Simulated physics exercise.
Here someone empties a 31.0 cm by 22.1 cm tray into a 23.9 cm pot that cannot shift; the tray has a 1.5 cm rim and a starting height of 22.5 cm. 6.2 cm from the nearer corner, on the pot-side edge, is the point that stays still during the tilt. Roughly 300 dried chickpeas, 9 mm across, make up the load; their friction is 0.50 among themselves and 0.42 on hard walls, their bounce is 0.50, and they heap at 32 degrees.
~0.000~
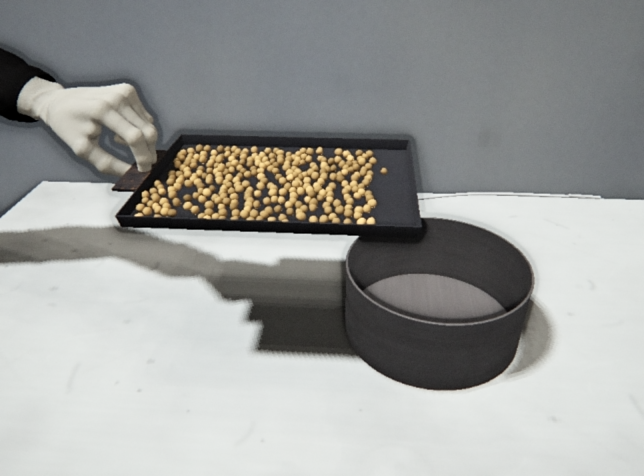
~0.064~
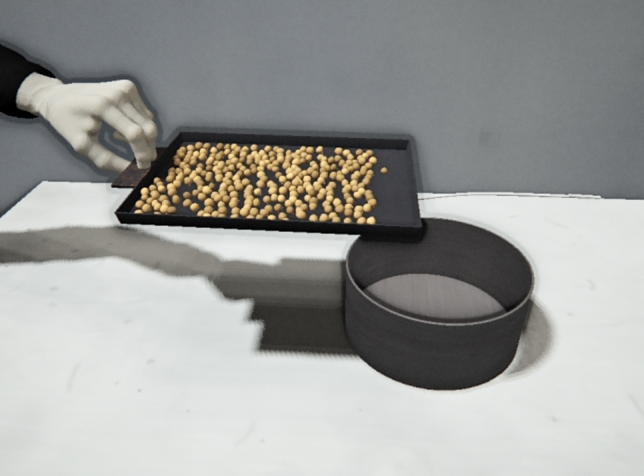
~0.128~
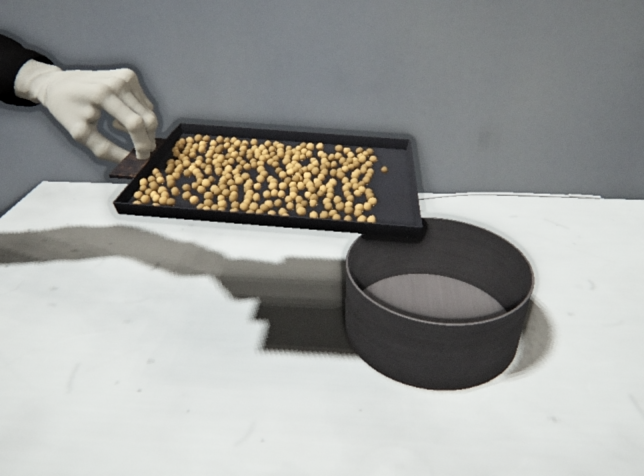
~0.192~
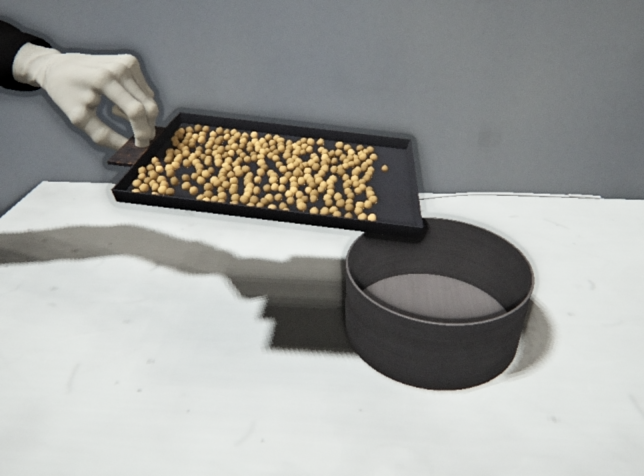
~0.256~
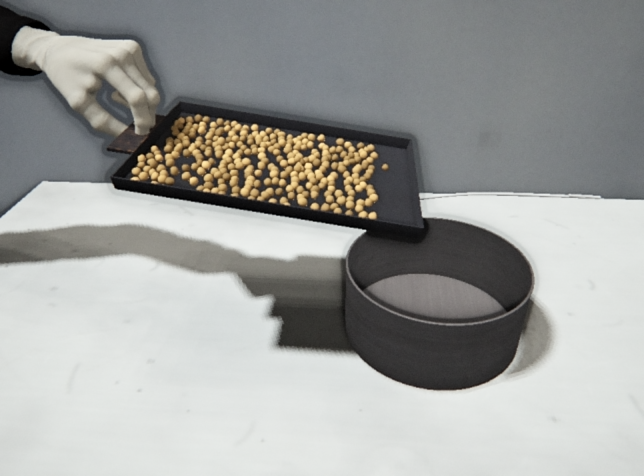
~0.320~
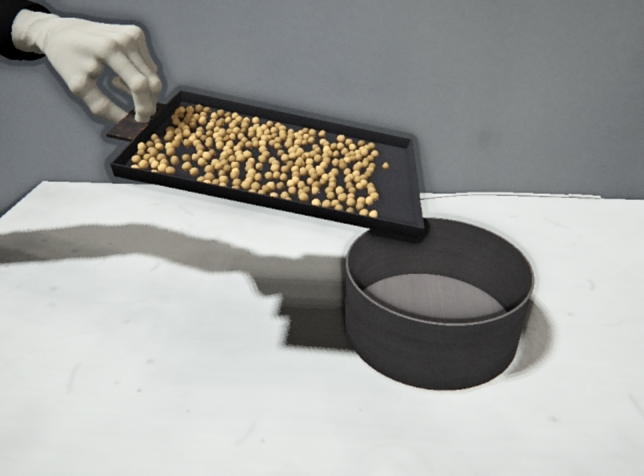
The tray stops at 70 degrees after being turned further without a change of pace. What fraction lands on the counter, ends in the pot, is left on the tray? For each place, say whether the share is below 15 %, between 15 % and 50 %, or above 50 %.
In order: Counter: I expect a stray few to finish up there. Pot: I expect a stray few to finish up there. Tray: I expect the majority share to finish up there.
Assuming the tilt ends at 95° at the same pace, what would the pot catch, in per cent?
Estimate: Roughly 95 percent.
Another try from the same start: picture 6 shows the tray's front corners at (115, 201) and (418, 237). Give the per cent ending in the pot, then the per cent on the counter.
Final per cent - pot 0, counter 5.
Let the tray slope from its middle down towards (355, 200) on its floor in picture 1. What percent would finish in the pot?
My best guess is some 5 per cent.
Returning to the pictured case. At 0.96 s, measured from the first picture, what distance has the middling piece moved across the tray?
I'd say close to 12 centimetres.
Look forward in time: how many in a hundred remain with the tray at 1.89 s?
About 95 per cent.
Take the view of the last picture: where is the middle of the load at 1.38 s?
Roughly (395, 153).
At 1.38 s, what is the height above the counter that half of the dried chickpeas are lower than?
I'd put it near 28 cm.
Then, at 0.96 s, tilt 39 degrees; the tray holds 100 %, the pot 0 %.
After 1.38 s, tilt 57 degrees; the tray holds 95 %, the pot 5 %.
After 1.89 s, tilt 70 degrees; the tray holds 95 %, the pot 5 %.
At rest (2.2 s), counter 0 %, pot 5 %, tray 95 %.
